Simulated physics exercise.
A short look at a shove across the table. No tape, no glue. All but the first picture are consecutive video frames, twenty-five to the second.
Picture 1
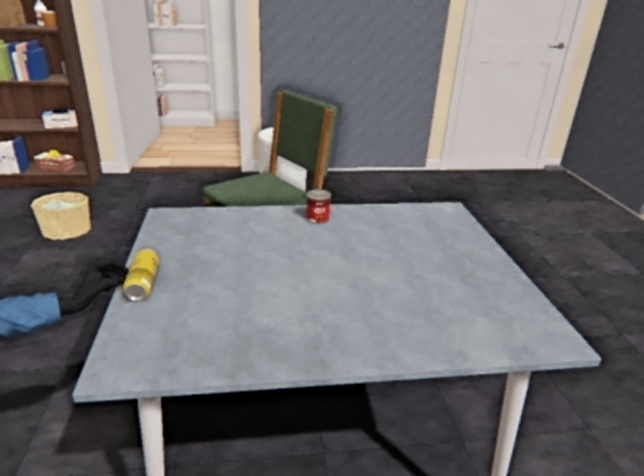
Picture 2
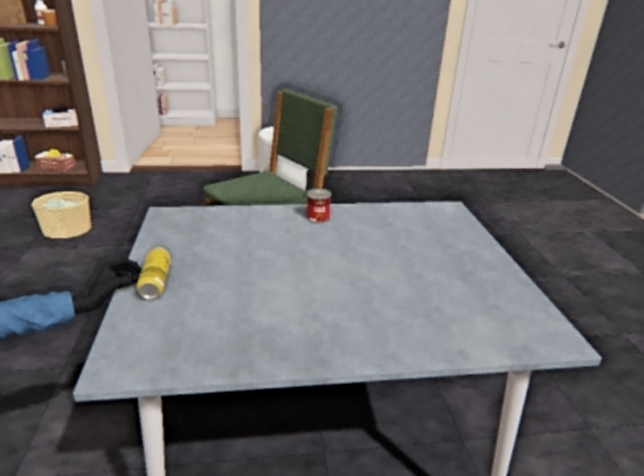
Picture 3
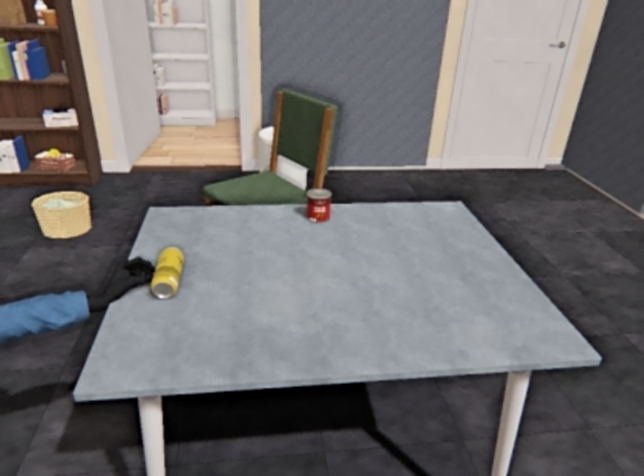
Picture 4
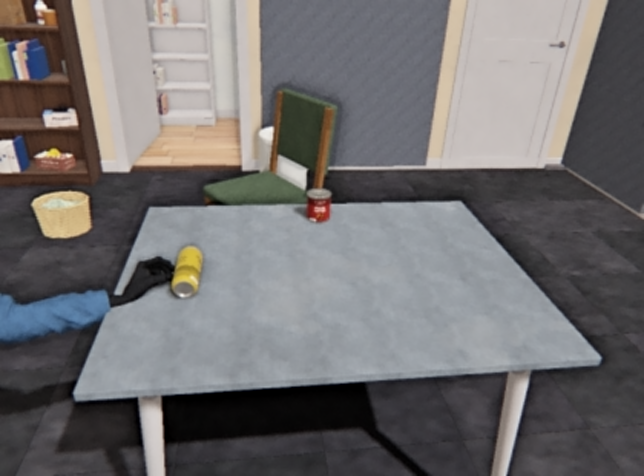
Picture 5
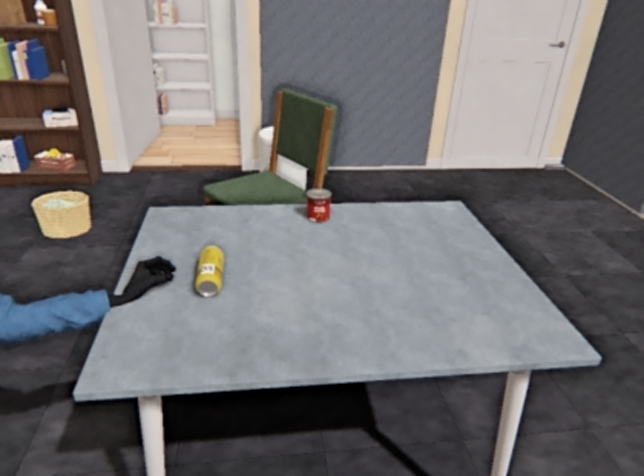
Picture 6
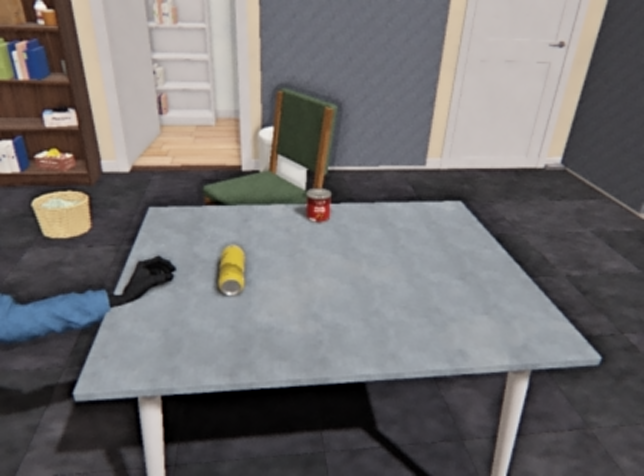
A room with dark floor tiles, a grey patterned wall and a white door is seen from a fixed, raised view looking down over a pale blue-grey table. A yellow can lies near the table's left edge beside a black hand in a blue sleeve, with a red can at the far edge before a green chair. The hand pushes the yellow can rightward, then stays back as the can rolls a short way on alone.
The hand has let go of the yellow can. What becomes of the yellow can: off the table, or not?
The yellow can goes over the edge.
Then, 0.40 s later than the last frame, yellow can moved well along near (428, 262).
Then, 0.80 s later than the last frame, yellow can now off the table.
When it is over, off the table, yellow can.
